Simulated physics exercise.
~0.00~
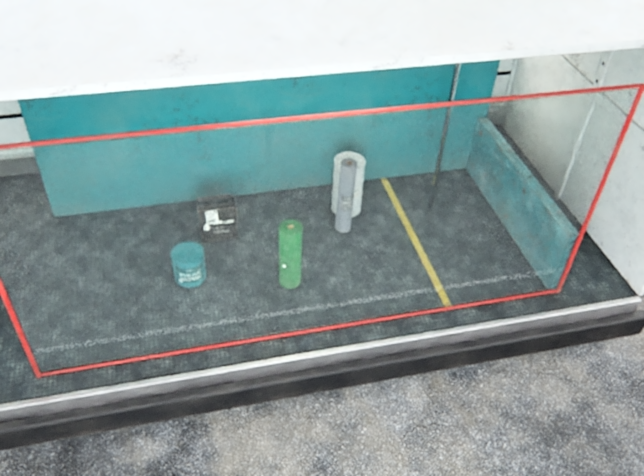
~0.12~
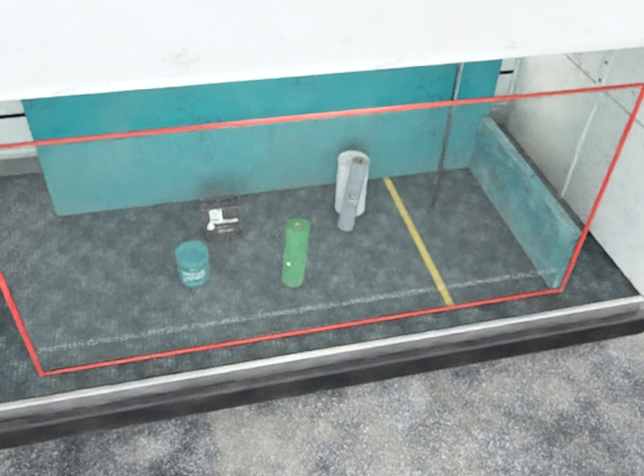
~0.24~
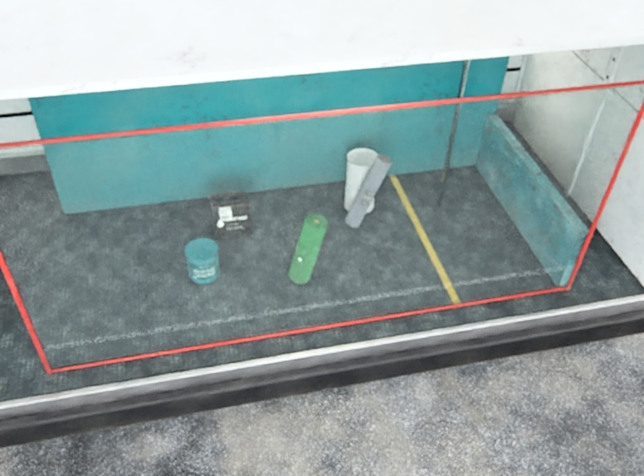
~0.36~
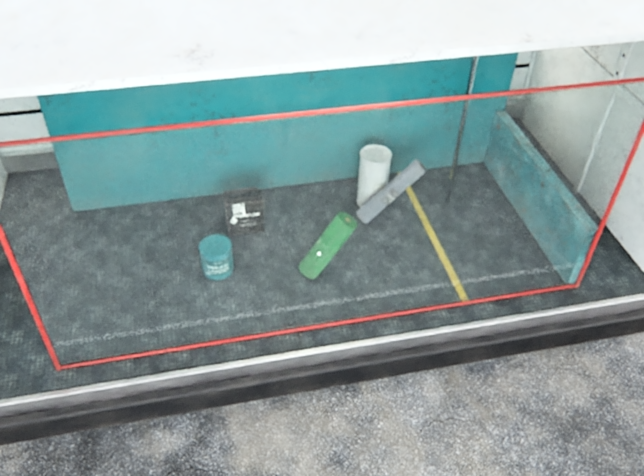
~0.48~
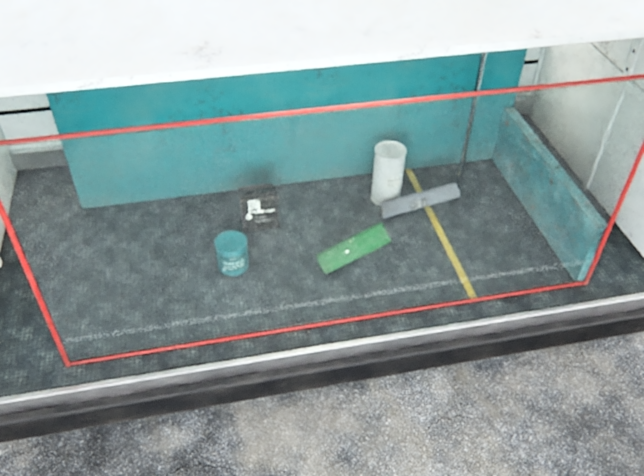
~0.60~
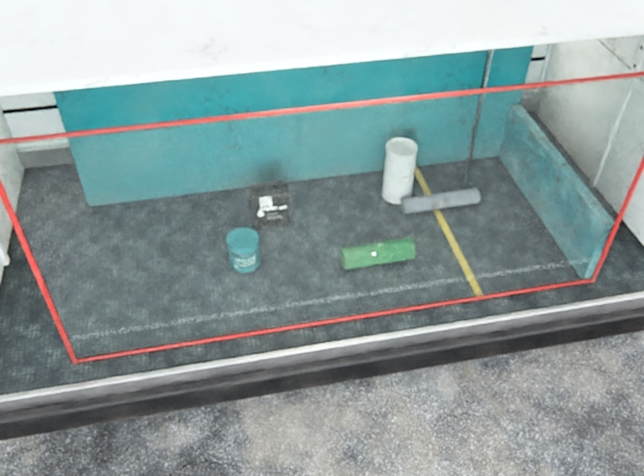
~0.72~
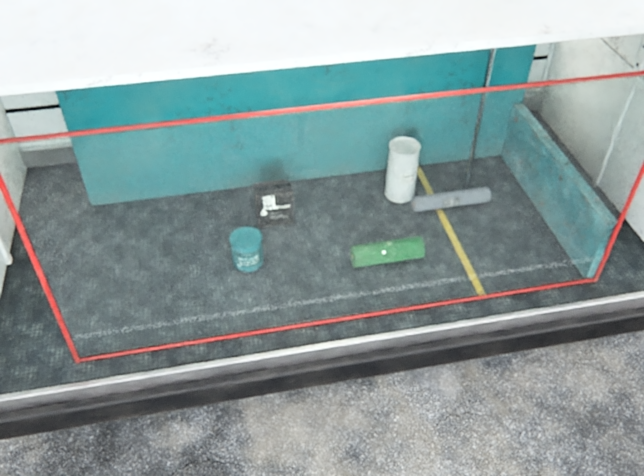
We see a green roll and a grey roll tip over to the right in a teal-backed bay, while a teal bucket, small black pack and white drum stay upright, shifting slightly right. The grey roll ends lying across the yellow line, the other items short of it.
